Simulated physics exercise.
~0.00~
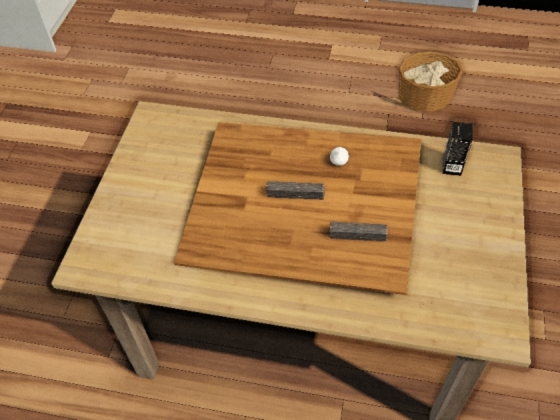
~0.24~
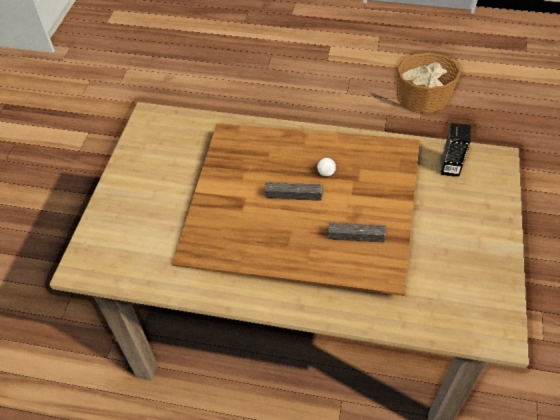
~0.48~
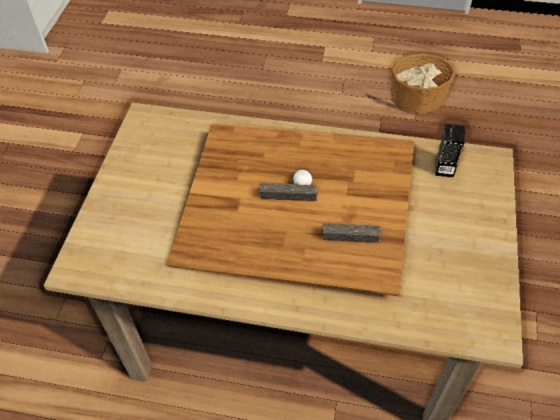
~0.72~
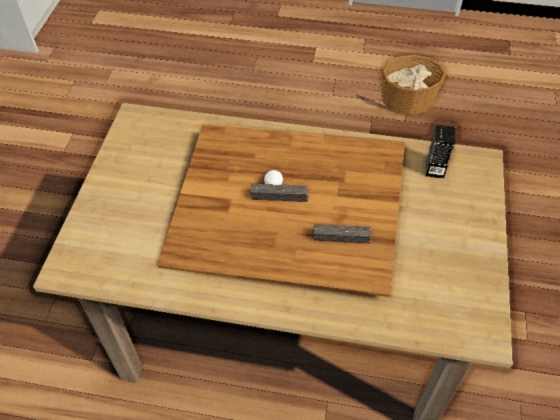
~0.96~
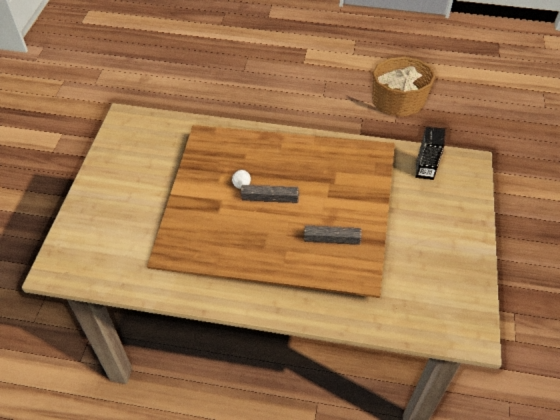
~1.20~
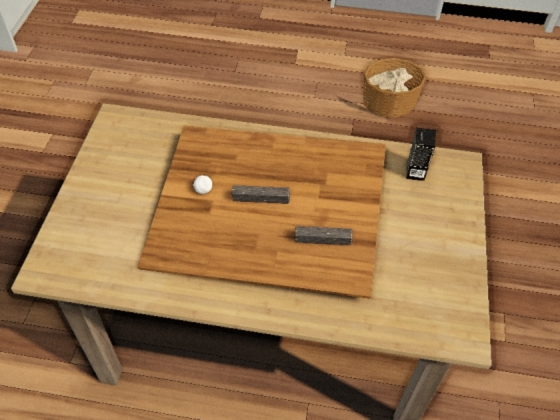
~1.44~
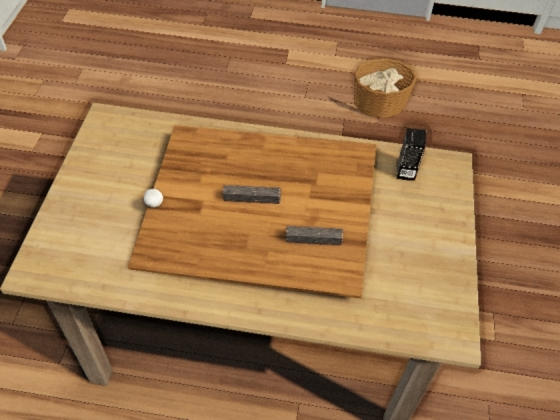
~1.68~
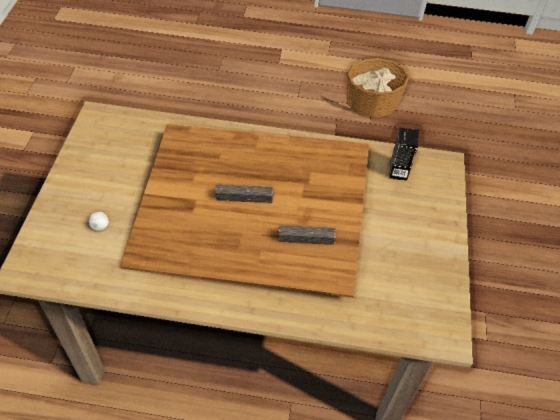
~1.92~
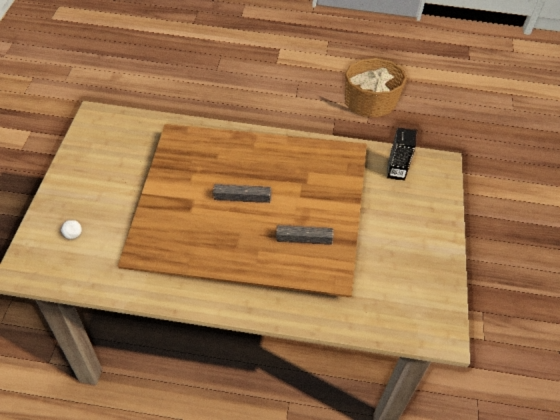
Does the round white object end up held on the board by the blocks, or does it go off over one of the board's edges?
It goes off over the left edge of the board, after passing along the upper block, and ends up on the tabletop.
In a room with a plank floor, a low wooden table holds a tilted board with two grey blocks fixed on it, while a small black box stands near the table's far right corner. A round white object starts near the top of the board and moves down and to the left until it reaches the upper block. It travels left along the back of that block and clears its end. Picking up pace, it crosses the open wood and goes over the board's left edge. It ends on the tabletop to the left, with the black box still in place.
